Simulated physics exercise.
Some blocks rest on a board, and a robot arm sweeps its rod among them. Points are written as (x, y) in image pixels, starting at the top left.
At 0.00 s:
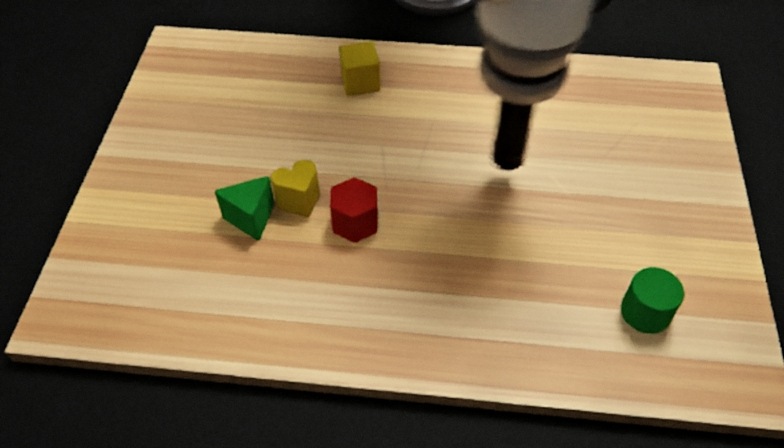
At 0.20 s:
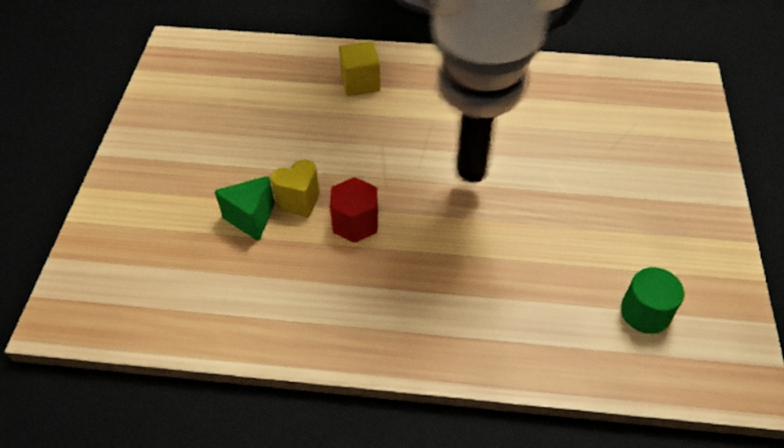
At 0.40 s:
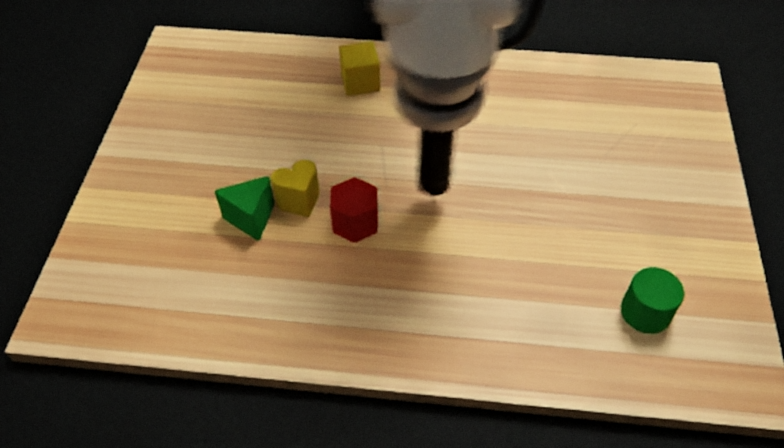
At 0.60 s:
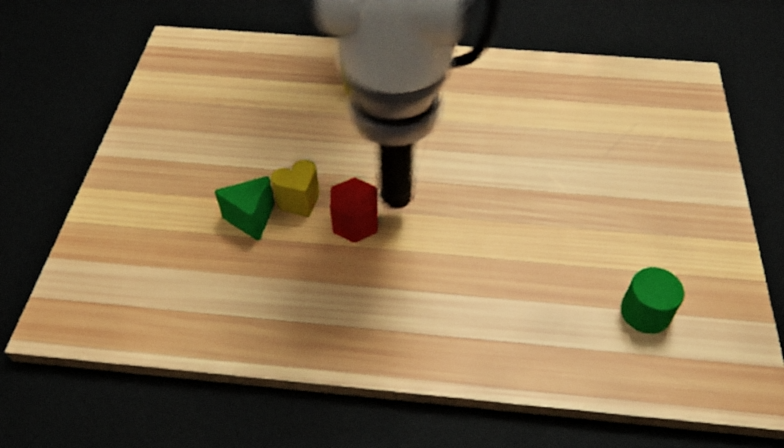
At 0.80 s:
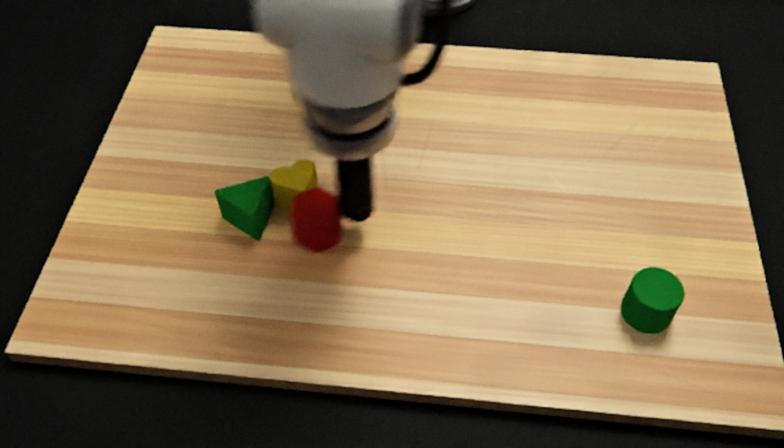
The clip shows a robot arm sweeping its dark rod leftward and slightly toward the viewer over a wooden board of colored blocks, then pushing the red hexagonal block left toward the yellow heart and green triangular block.
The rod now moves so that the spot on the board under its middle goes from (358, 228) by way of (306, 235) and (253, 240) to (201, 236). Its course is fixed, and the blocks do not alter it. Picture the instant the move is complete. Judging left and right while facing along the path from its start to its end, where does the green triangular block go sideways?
The shift goes right.
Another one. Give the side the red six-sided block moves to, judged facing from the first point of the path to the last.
Sideways shift: Left.
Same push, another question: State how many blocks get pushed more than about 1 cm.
Two blocks move.
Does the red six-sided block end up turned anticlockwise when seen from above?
The answer is yes.
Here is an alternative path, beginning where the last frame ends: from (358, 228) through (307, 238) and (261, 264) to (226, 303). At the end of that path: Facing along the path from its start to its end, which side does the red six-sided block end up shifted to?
Its sideways move is to the right.
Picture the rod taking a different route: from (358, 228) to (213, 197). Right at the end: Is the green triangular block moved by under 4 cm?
No.
What follows on the original path. One third of the way, rod at (301, 217); green triangular block at (233, 194), turned 30° clockwise; yellow heart at (289, 172), turned 25° clockwise; red six-sided block at (259, 218).
Two thirds of the way, rod at (246, 222); green triangular block at (213, 192), turned 60° clockwise; yellow heart at (289, 172), turned 25° clockwise; red six-sided block at (204, 229), turned 25° anticlockwise.
At the end, rod at (195, 218); green triangular block at (200, 183), turned 80° clockwise; yellow heart at (289, 172), turned 25° clockwise; red six-sided block at (161, 238), turned 70° anticlockwise.
